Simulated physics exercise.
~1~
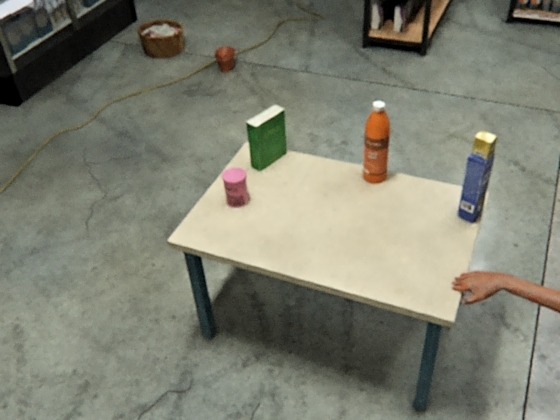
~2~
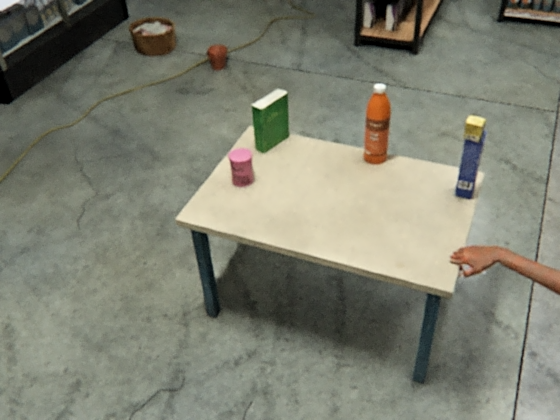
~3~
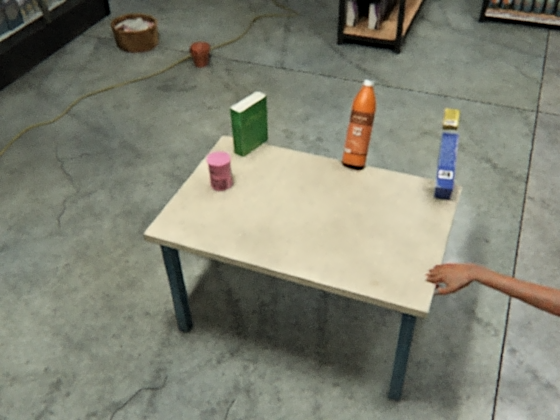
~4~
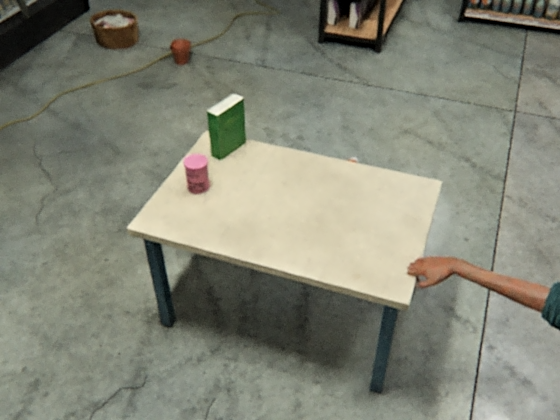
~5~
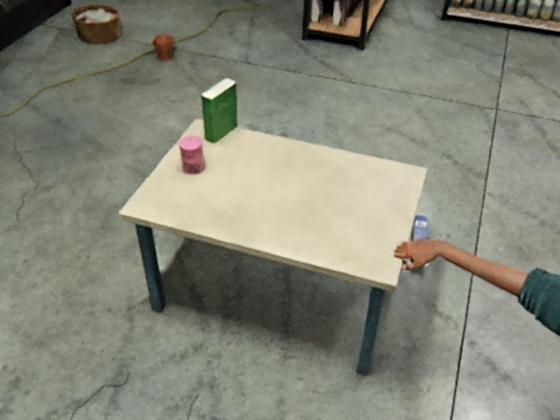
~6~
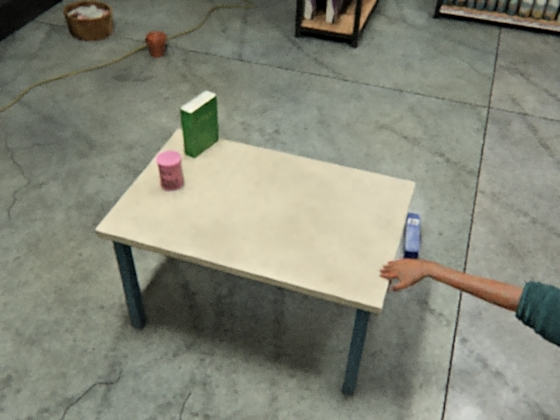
A hand jerks the table, and the bottle and cartons topple off its far side.
